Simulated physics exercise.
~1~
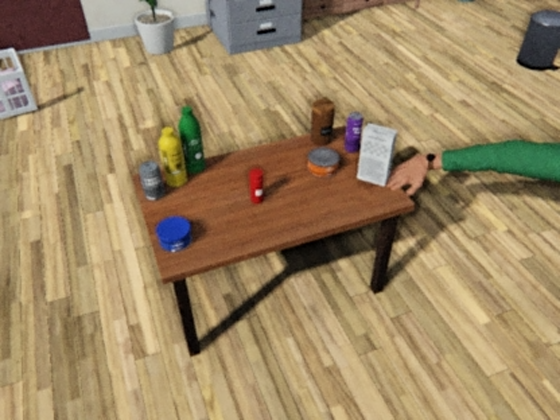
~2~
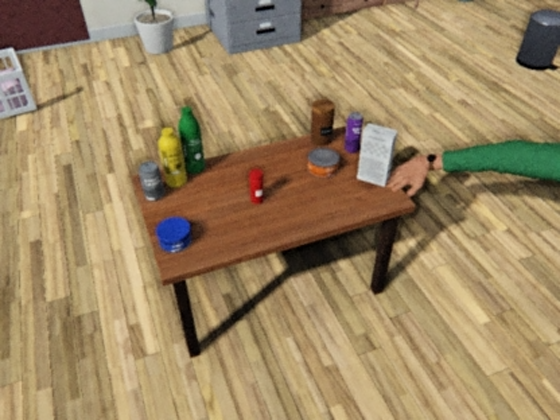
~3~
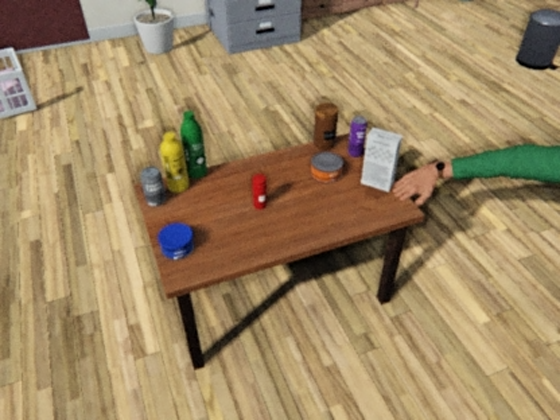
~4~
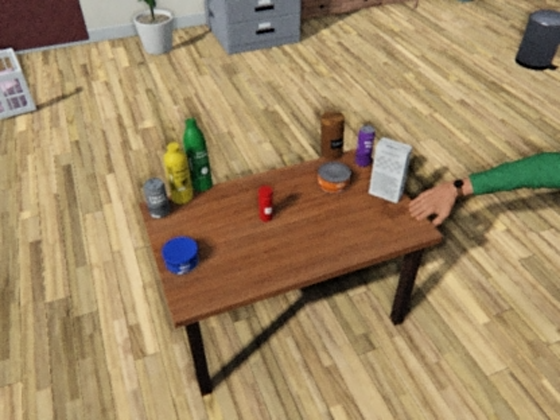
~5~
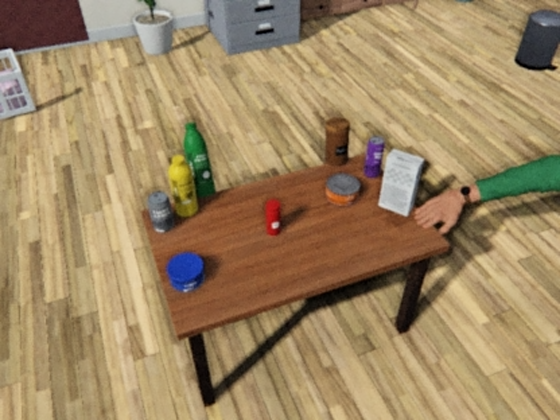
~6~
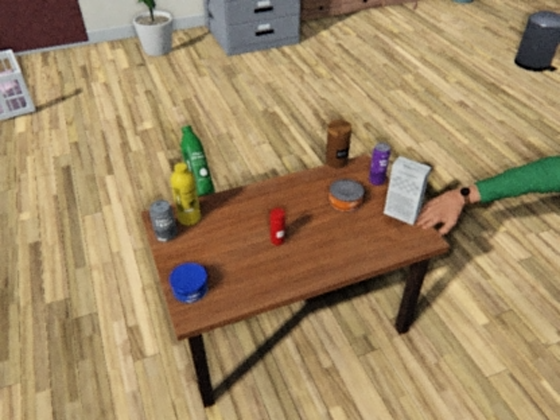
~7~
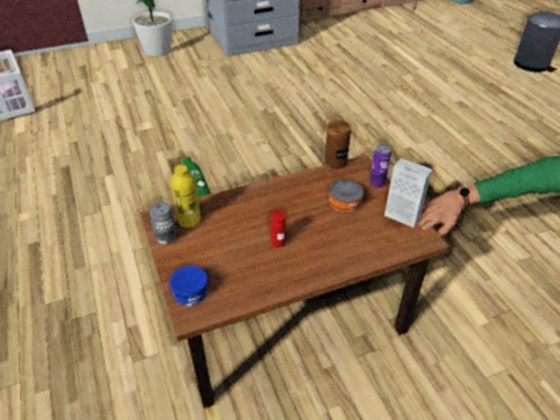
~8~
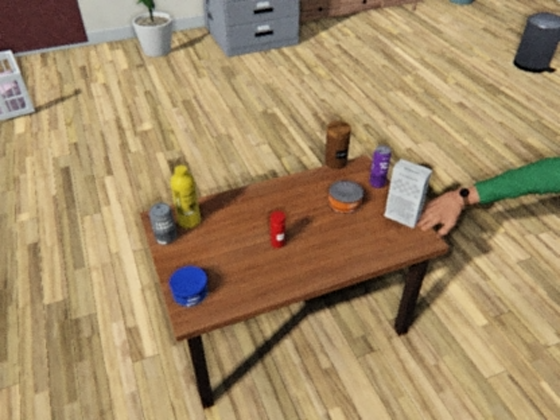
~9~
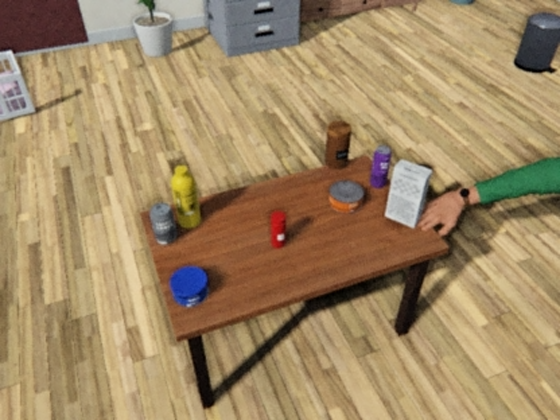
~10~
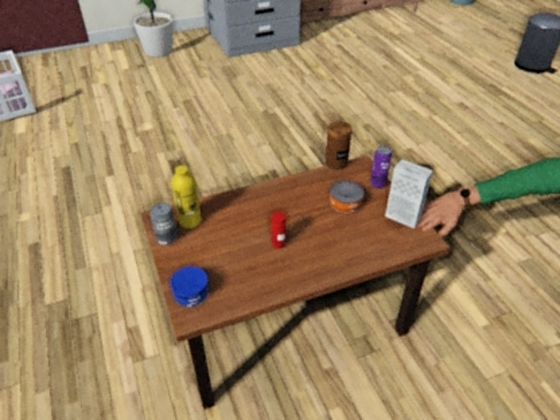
Table sliding towards the viewer beside a green-sleeved arm, the green bottle tipping off the back edge, the other items staying upright.
